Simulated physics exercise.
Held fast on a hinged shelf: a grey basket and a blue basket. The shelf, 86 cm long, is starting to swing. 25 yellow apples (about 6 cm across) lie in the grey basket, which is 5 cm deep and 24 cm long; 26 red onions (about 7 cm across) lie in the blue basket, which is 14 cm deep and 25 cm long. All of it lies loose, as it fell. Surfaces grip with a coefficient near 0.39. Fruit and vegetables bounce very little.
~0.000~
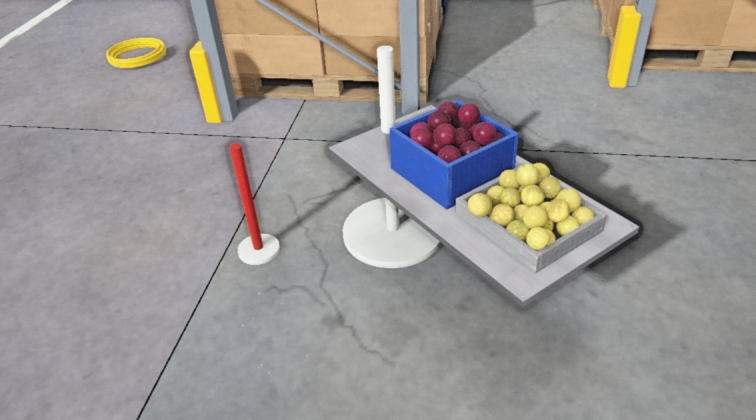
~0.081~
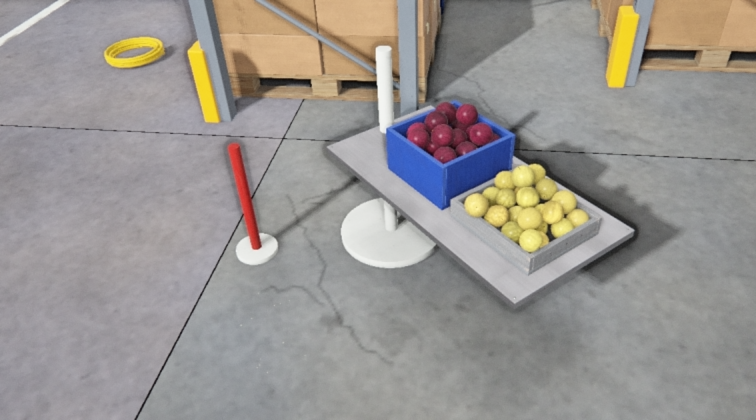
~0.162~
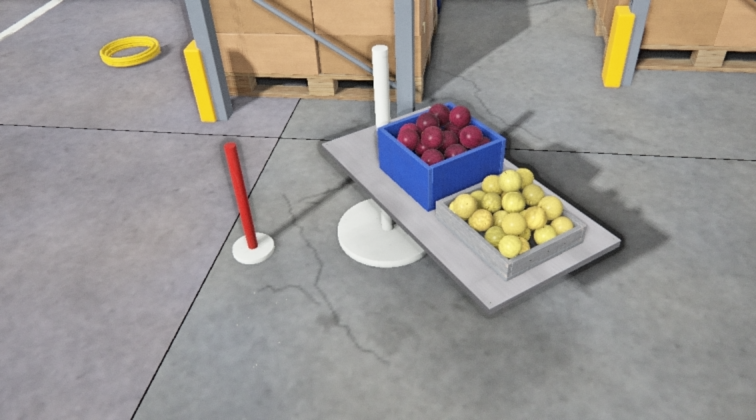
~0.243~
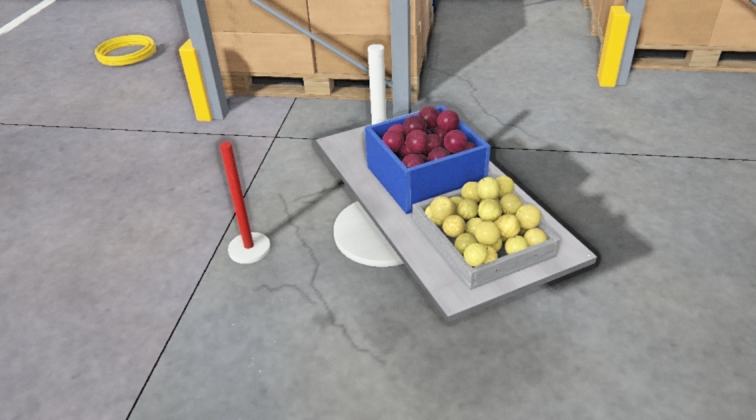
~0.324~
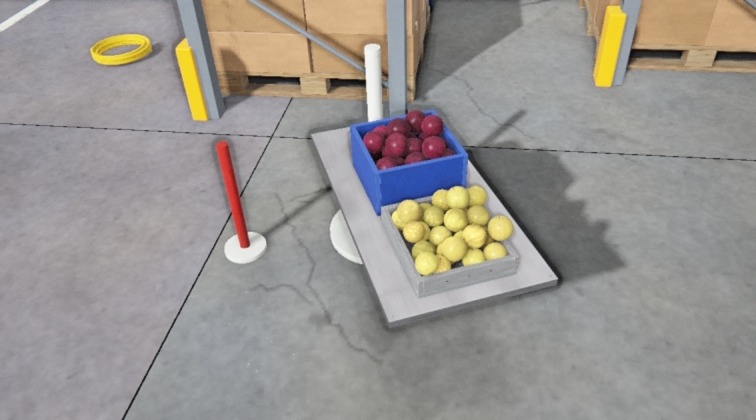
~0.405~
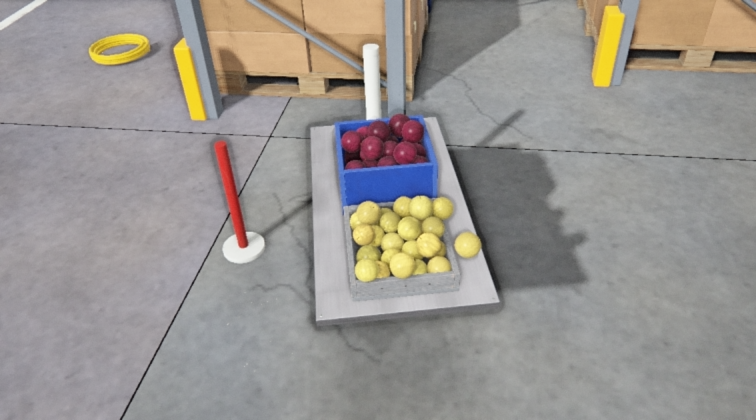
A grey shelf carrying a blue basket of dark red balls and, nearer, a grey basket of yellow balls juts from a white post on a cracked concrete warehouse floor, seen from above. A red post stands at left, with a yellow ring and boxed pallets behind. The shelf swings clockwise toward the left, gathering speed, and one yellow ball leaves the grey basket on its right side.
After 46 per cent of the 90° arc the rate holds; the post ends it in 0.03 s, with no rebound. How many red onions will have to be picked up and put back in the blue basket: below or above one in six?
Out of the blue basket go under a sixth of the red onions.
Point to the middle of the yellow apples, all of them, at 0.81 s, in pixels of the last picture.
Near (184, 193).
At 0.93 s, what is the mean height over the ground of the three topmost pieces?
Some 66 cm up.
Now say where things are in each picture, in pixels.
In the first frame (places track the rim corner closest to us here), blue basket (450, 165); grey basket (540, 253); 0° round; all still inside.
Blue basket (445, 165); grey basket (532, 255); 1° round, in the second frame.
Blue basket (431, 167); grey basket (511, 261); 5° round, in the third frame.
Blue basket (409, 170); grey basket (475, 270); 11° round, in the fourth frame.
Blue basket (379, 172); grey basket (423, 278); 20° round, in the fifth frame.
Blue basket (344, 171); grey basket (356, 282); 31° round; 1 out, the lowest apple at (468, 245), in the sixth frame.
After 0.73 s, end of the swing.
After 0.81 s, the grey basket is down by 8 of 25 and the blue basket has all 26.
After 0.93 s, the grey basket is down by 10 of 25 and the blue basket is down by 1 of 26.
After 1.15 s, the grey basket is down by 11 of 25 and the blue basket is down by 1 of 26.
When it is over (at 1.58 s), the grey basket is down by 11 of 25 and the blue basket is down by 1 of 26. Asked share, 1 of 26, 4 per cent.
